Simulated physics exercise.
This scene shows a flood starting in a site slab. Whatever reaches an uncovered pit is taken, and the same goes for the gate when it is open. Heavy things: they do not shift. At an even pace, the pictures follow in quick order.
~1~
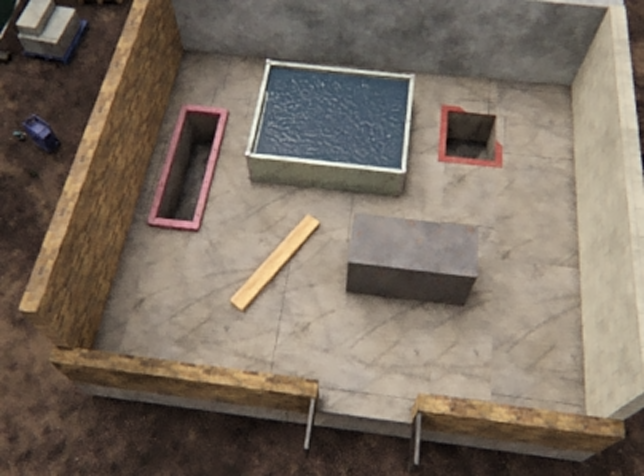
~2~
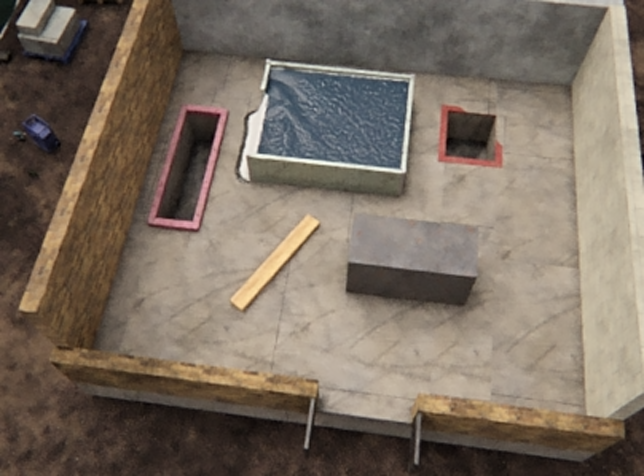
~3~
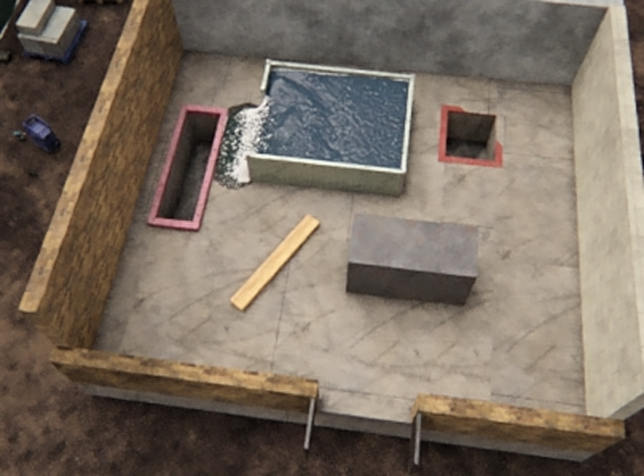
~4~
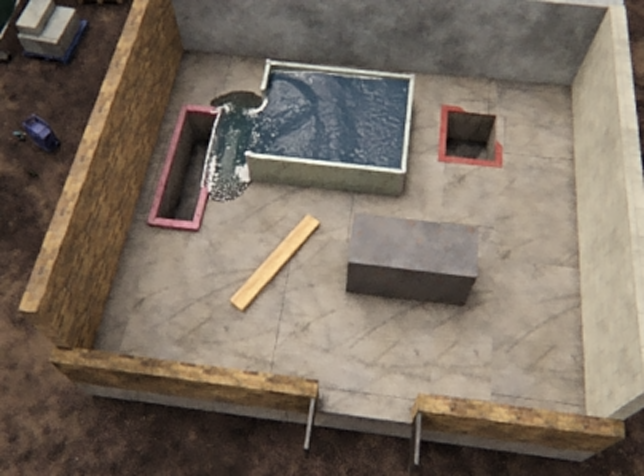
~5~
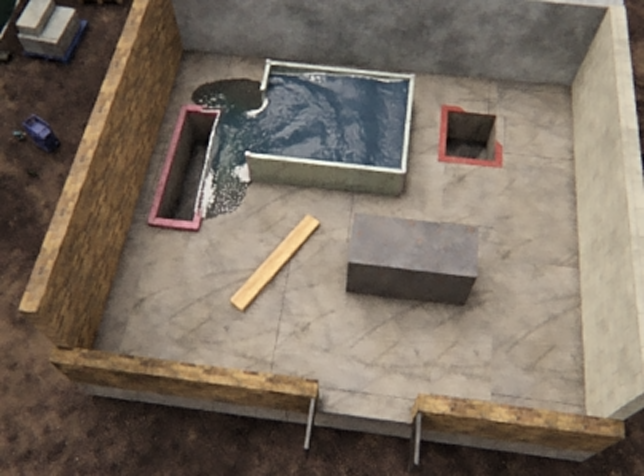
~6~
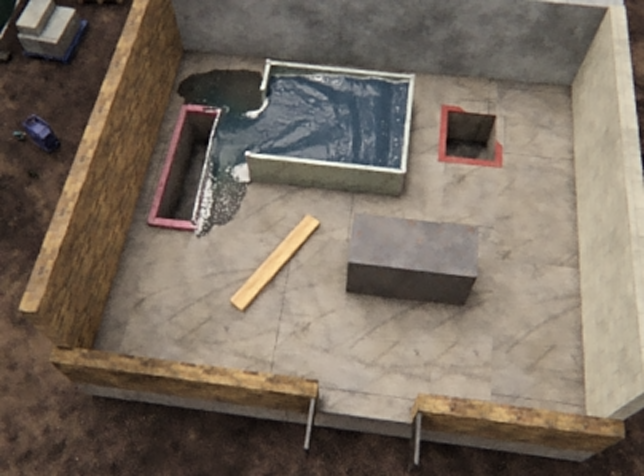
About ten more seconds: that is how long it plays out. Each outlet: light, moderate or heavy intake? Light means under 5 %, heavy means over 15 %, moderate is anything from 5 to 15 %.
Intake - gate: Light, red pit: Light, pink pit: Heavy.
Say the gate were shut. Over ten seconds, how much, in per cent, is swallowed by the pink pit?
Share for pink: 60 percent.
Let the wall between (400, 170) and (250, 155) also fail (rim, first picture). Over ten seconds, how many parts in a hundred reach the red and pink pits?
Out of every hundred parts, red takes 4 and pink takes 4.
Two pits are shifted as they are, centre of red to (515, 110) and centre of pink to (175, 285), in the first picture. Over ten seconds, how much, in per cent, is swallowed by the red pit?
Red: 10 %.
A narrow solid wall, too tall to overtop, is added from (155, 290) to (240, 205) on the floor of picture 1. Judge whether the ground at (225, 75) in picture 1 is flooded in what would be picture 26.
Point status: Inundated.
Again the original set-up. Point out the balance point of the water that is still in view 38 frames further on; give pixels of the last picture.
Near (272, 166).
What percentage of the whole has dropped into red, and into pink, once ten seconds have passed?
About 0 %, then about 54 %.
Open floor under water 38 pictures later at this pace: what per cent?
I'd guess some 45 per cent.
A moment on, water covers 10 % of the floor; the gate 0 %, the red pit 0 %, the pink pit 16 %.
Next, water covers 20 % of the floor; the gate 0 %, the red pit 0 %, the pink pit 30 %.
Then, water covers 25 % of the floor; the gate 0 %, the red pit 0 %, the pink pit 43 %.
Later, water covers 45 % of the floor; the gate 0 %, the red pit 0 %, the pink pit 51 %.
In the end, water covers 55 % of the floor; the gate 1 %, the red pit 1 %, the pink pit 54 %.
